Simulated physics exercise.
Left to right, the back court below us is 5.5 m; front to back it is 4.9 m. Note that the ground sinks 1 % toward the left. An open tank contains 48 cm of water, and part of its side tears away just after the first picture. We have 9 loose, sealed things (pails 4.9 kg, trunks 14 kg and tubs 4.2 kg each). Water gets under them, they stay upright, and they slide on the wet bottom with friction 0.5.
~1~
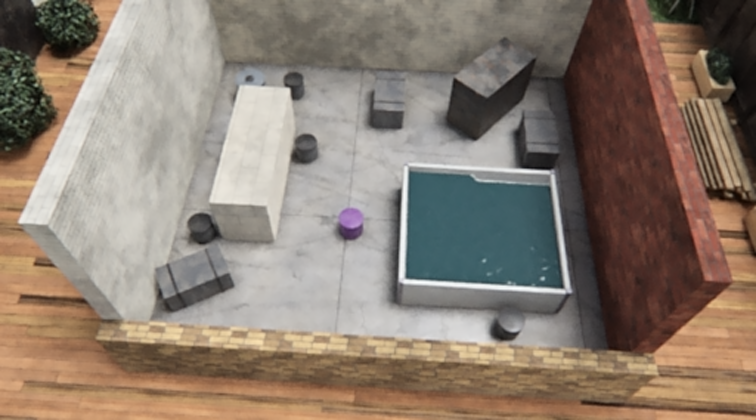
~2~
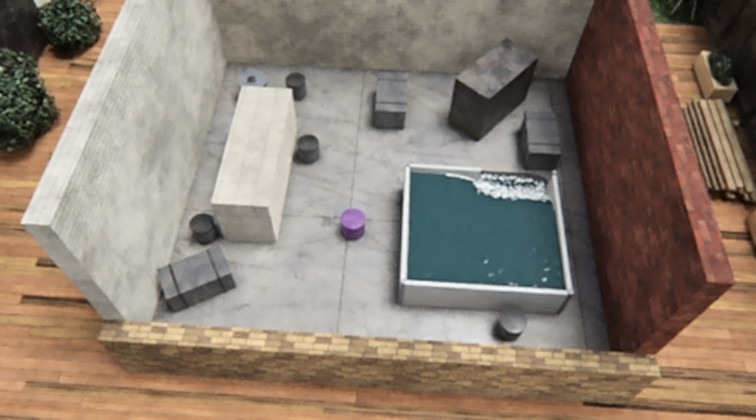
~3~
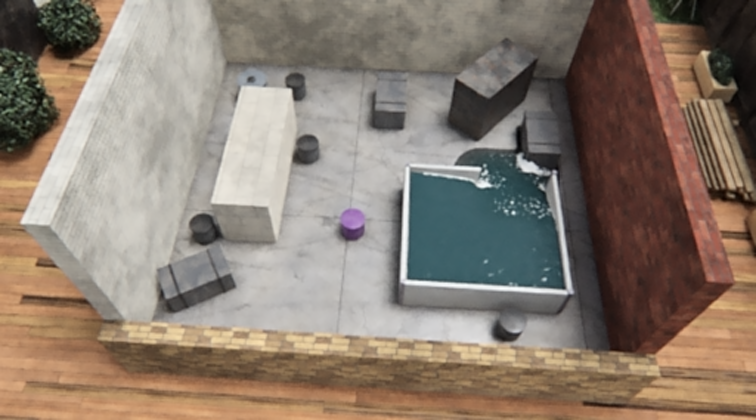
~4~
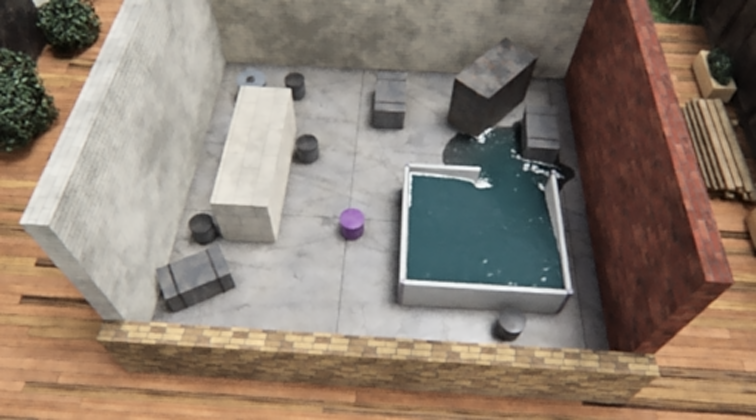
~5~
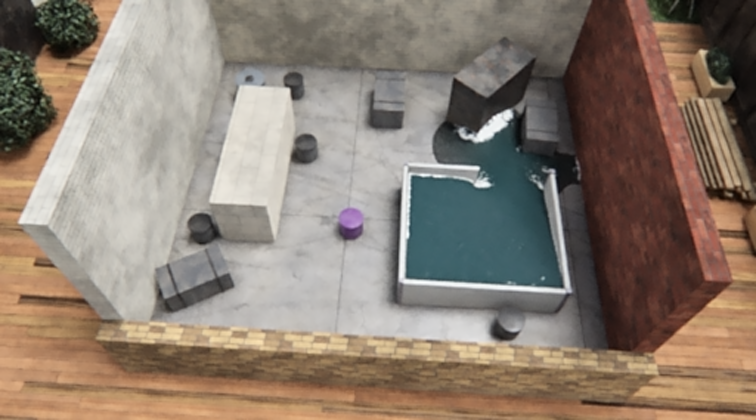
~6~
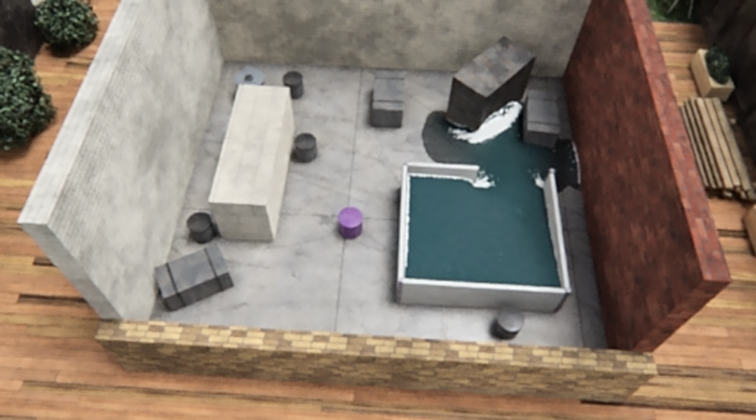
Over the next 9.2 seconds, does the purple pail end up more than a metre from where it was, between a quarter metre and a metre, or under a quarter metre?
It ends up under a quarter metre away.
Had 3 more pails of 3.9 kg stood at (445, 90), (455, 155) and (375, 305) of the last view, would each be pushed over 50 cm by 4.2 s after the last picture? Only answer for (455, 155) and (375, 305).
Lab note - in order: Above threshold / below threshold.
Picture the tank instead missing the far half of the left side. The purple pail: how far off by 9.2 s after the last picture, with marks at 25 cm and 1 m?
I'd say the purple pail gets swept off.
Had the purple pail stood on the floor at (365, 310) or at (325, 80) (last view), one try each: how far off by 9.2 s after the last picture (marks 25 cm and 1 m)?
Taken in turn, it glides a modest way and then is carried a long way.
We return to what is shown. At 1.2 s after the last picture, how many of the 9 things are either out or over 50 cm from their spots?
I make it 1 by then.
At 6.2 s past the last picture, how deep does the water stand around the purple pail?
About 2 cm.
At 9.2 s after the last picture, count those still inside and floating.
I'd say 7 of them.
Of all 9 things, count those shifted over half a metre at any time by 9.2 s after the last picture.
I make it 7.
Then, 1.2 s after the last picture the purple pail is near (351, 217), 0.0 m from its start, aground; 1 afloat.
Then, 3.8 s after the last picture the purple pail is near (351, 217), 0.0 m from its start, aground; 3 afloat.
Then, 6.2 s after the last picture the purple pail is near (351, 217), 0.0 m from its start, aground; 4 afloat.
Then, 9.2 s after the last picture the purple pail is near (351, 217), 0.0 m from its start, aground; 7 afloat.
